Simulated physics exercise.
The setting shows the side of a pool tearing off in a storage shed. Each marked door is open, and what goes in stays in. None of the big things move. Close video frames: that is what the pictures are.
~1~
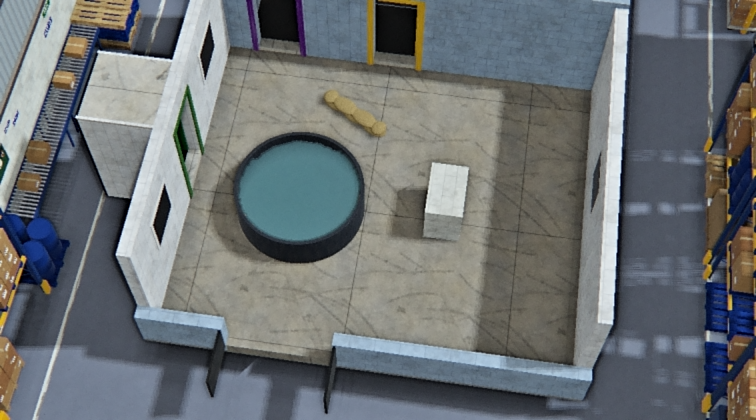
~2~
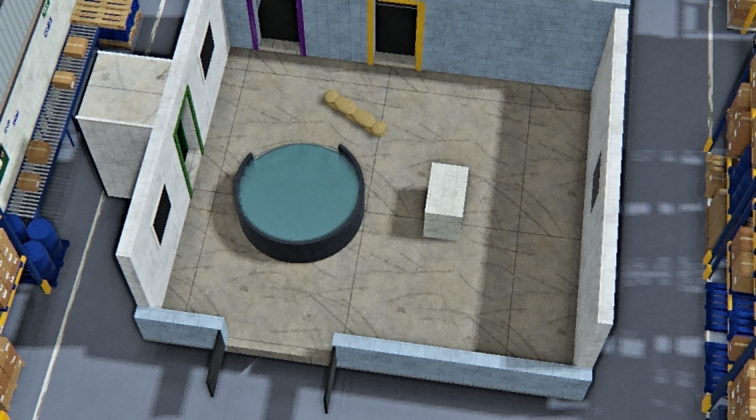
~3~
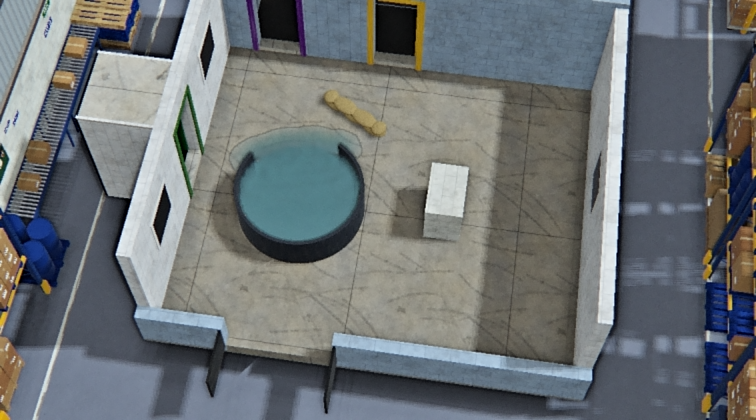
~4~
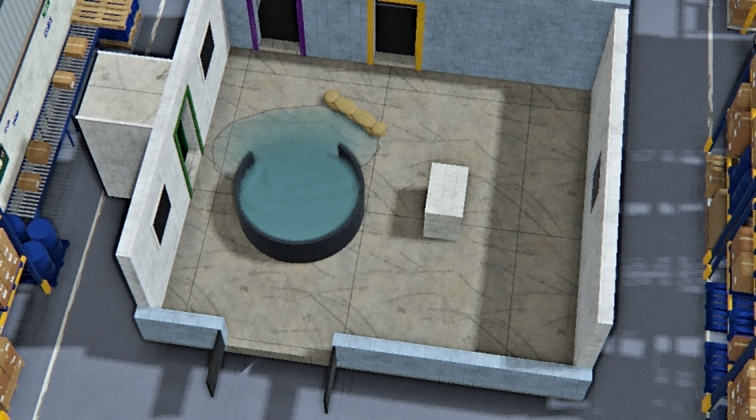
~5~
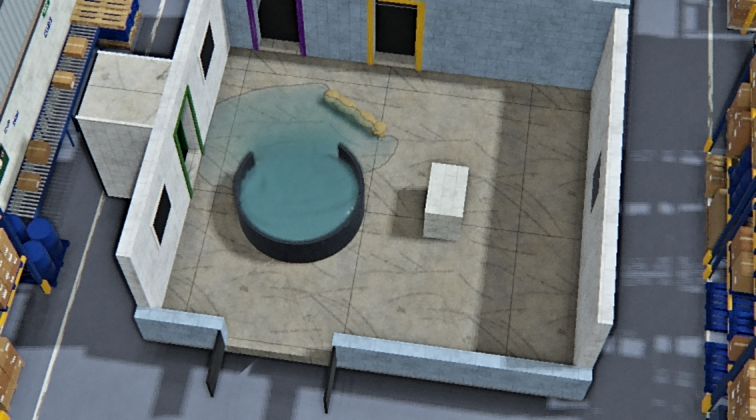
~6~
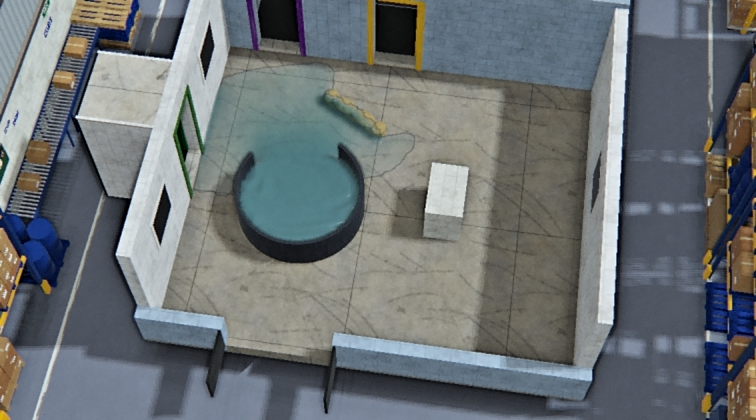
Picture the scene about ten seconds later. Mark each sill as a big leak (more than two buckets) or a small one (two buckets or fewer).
Purple door: Big; green door: Small; yellow door: Small.
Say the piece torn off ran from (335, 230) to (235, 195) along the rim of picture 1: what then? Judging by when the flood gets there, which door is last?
Last comes the yellow-painted one.
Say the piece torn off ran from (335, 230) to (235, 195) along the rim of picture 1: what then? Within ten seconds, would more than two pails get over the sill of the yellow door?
Result - the yellow door misses the line.
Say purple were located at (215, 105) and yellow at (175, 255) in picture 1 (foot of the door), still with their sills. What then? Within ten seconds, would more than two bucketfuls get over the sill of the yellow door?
Note: Yellow lets in too little.
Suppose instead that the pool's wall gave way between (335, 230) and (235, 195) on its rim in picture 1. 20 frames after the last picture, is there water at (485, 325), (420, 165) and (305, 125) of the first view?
Taking the three spots as listed, they end up inundated, spared and spared.
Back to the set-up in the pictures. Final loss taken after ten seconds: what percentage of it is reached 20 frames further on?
I'd estimate close to 70 per cent.
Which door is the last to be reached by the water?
Answer is the yellow one.
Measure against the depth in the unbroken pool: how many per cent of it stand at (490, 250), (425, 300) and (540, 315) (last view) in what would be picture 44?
Taking the places in turn, I get roughly 0, 2 and 0 percent.
A moment on, water covers 25 % of the floor; the purple door over two buckets in, the green door wet at the sill, nothing in, the yellow door not reached.
Next, water covers 30 % of the floor; the purple door far over two buckets in, the green door wet at the sill, nothing in, the yellow door wet at the sill, nothing in.
Then, water covers 45 % of the floor; the purple door far over two buckets in, the green door wet at the sill, nothing in, the yellow door wet at the sill, nothing in.
Later, water covers 70 % of the floor; the purple door far over two buckets in, the green door wet at the sill, nothing in, the yellow door wet at the sill, nothing in.
In the end, water covers 95 % of the floor; the purple door far over two buckets in, the green door wet at the sill, nothing in, the yellow door wet at the sill, nothing in.
